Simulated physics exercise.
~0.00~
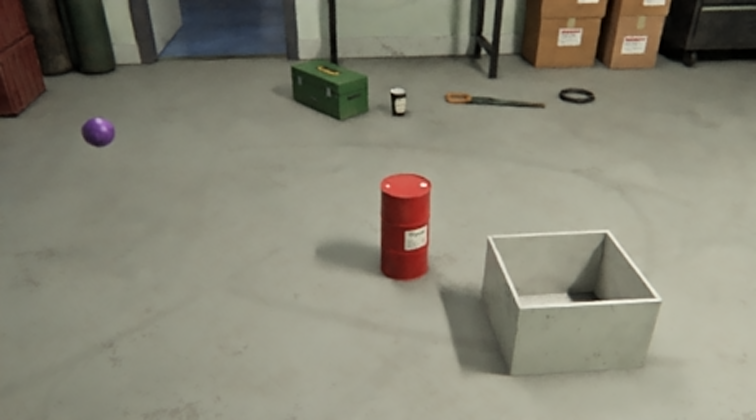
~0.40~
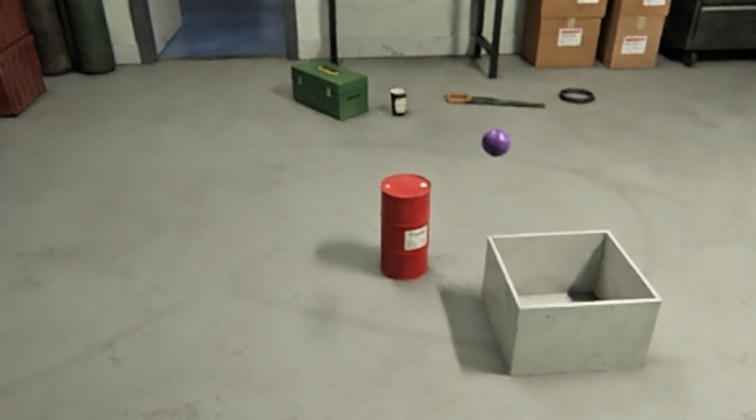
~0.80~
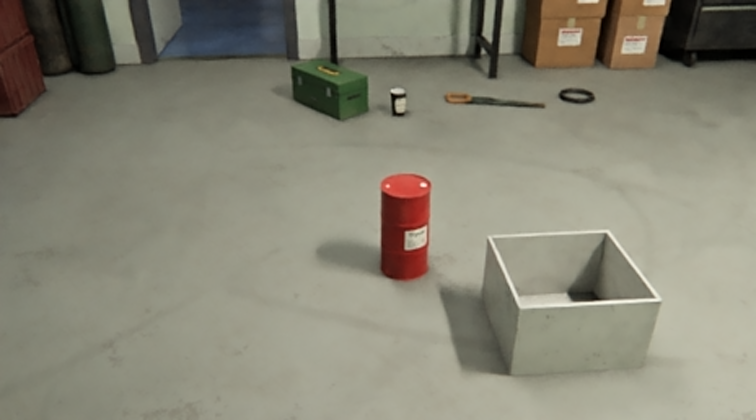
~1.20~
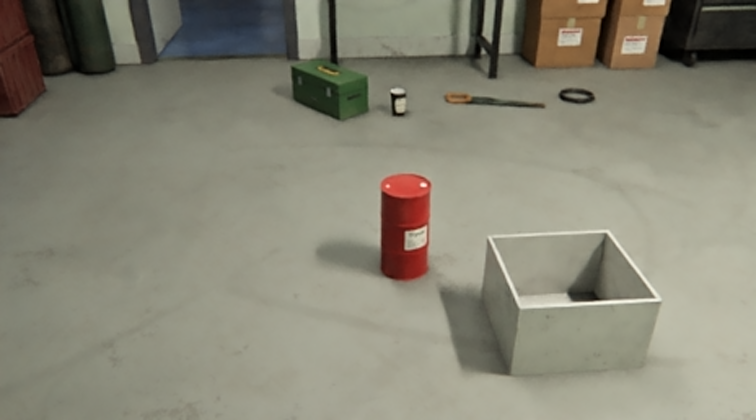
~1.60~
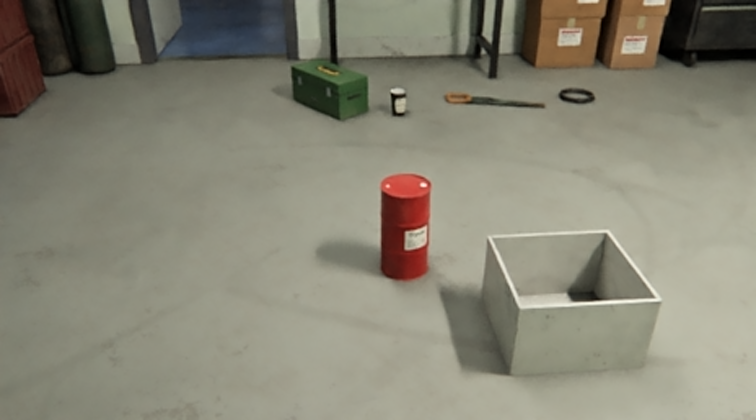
Purple onion flying rightward over a workshop floor past a red canister and dropping out of sight inside an open grey box.
